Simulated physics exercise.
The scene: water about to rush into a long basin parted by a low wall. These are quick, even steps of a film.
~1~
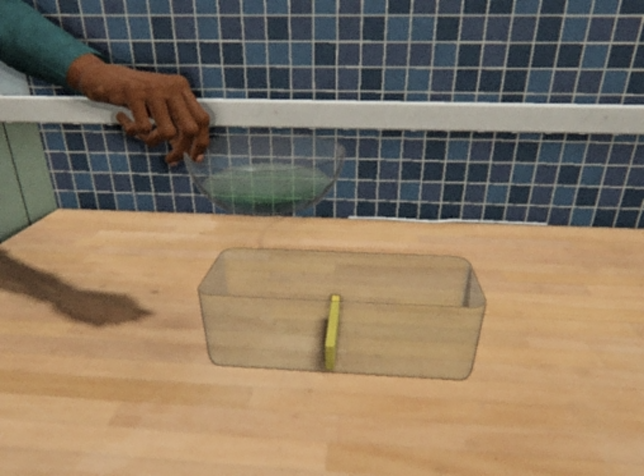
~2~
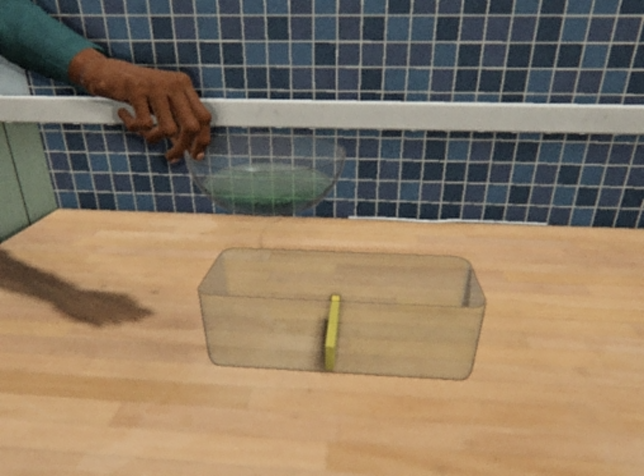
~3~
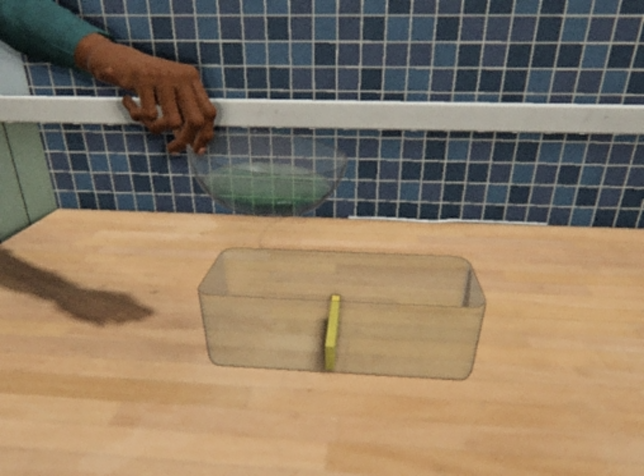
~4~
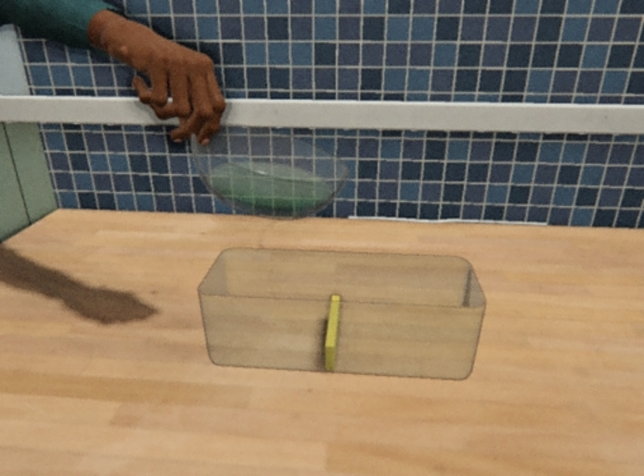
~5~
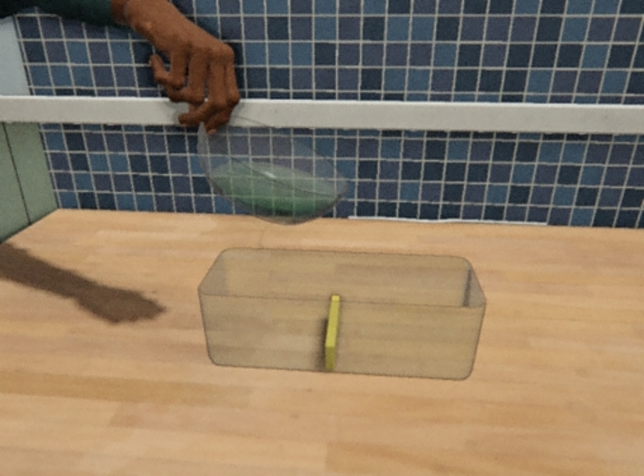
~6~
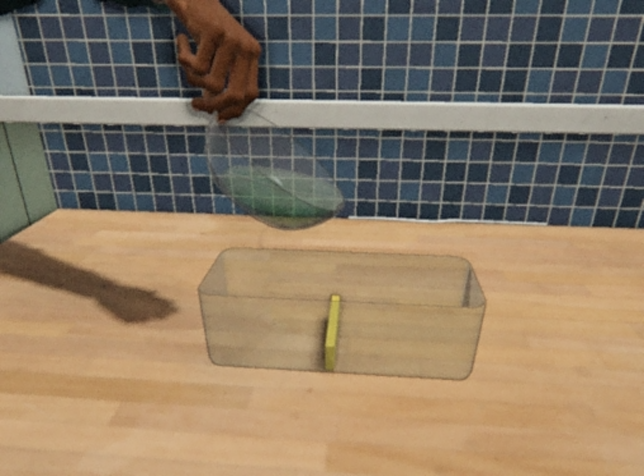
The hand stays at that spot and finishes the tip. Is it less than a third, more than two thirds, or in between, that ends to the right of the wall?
In the end more than two thirds is right of the wall.
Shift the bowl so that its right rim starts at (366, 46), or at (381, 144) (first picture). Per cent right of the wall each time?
Near 70 % and 80 %.
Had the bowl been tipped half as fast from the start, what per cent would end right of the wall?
Some 85 per cent.
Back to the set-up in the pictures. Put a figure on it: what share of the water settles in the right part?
Close to 75 per cent.
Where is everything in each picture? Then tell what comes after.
Tilt 0°; pouring edge (344, 153); surface from (206, 177) to (332, 182); the long basin's rim runs from (211, 270) to (477, 282); the wall's top is at (333, 320), in the first picture.
Tilt 2°; pouring edge (345, 156); surface from (206, 176) to (332, 182), in the second picture.
Tilt 7°; pouring edge (346, 163); surface from (206, 173) to (332, 185), in the third picture.
Tilt 15°; pouring edge (348, 174); surface from (210, 170) to (331, 188), in the fourth picture.
Tilt 26°; pouring edge (347, 189); surface from (215, 168) to (333, 192), in the fifth picture.
Tilt 38°; pouring edge (343, 205); surface from (225, 172) to (343, 197), in the sixth picture.
A moment on, the bowl is tipped right over and 2 per cent is still to pour, 5 is left of the wall and 76 right of it.
Next, the bowl is tipped right over and 0 per cent is still to pour, 19 is left of the wall and 75 right of it.
Then the bowl is tipped right over and 0 per cent is still to pour, 23 is left of the wall and 75 right of it.
Later the bowl is tipped right over and 0 per cent is still to pour, 23 is left of the wall and 74 right of it.
At rest 23 per cent lies left of the wall, 74 right of it and 2 outside.
